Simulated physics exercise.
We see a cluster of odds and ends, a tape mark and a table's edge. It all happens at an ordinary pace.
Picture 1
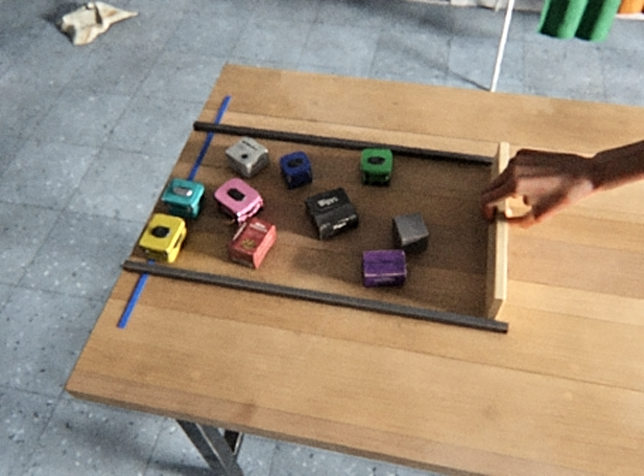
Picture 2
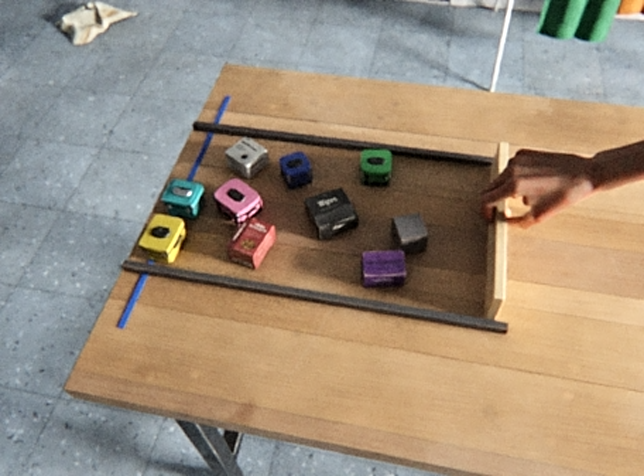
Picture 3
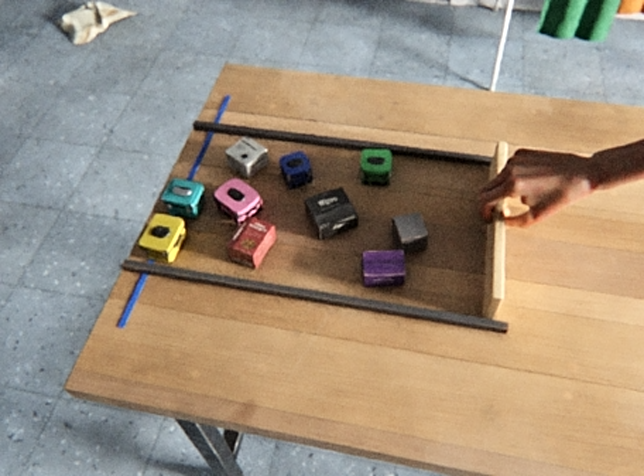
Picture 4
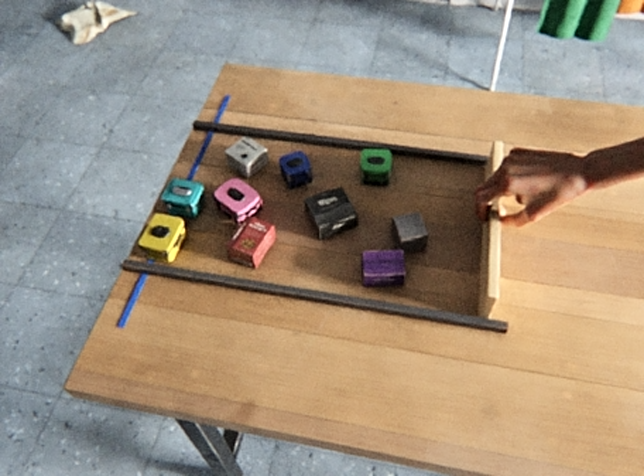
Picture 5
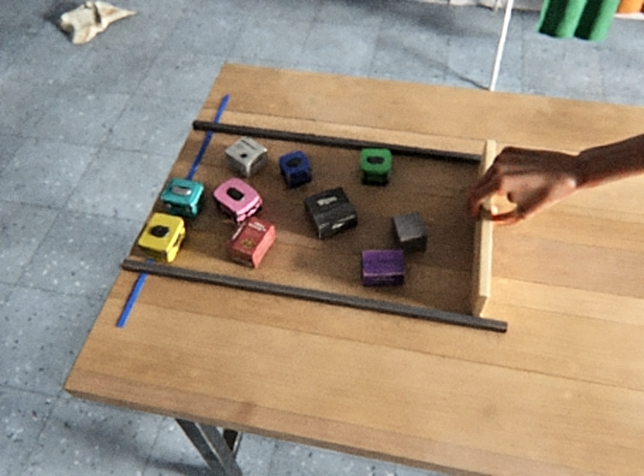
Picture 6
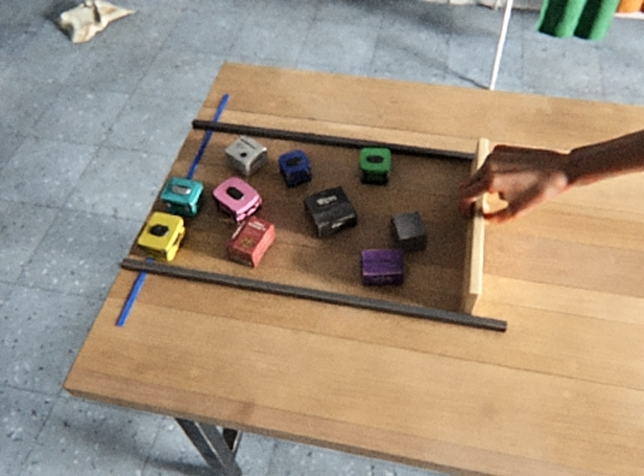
A hand slides a wooden board slightly left between two dark rails toward colourful small boxes.
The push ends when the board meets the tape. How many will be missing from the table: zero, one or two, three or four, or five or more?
As it turns out, the number that fall off is five or more.
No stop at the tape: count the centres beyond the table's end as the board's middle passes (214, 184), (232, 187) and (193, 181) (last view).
Place by place, 3, 3 and 6.
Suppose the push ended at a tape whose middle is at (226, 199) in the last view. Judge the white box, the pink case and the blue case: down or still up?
The white box stays on, the pink case drops off, the blue case stays on.
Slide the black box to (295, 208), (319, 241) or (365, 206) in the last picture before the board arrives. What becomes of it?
In turn it drops off; falls; remains up.
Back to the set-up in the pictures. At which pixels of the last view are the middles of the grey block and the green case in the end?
Near (162, 193) and (187, 141).
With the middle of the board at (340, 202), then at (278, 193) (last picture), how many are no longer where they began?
First 4, then 9.
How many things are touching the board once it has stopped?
That makes 4.
Early on, none off yet; yellow case at rest near (163, 238); turquoise case at rest near (184, 198); white box at rest near (246, 156).
A while later, none off yet; yellow case at rest near (163, 238); turquoise case travelled a little near (173, 198); white box moving near (240, 154).
Further along, one off so far; yellow case leaning well over near (118, 236); turquoise case down on the floor near (167, 369); white box travelled well along near (202, 137).
Finally, the number that fall off is five or more; lost, black box, red box, pink case, white box, turquoise case and yellow case.
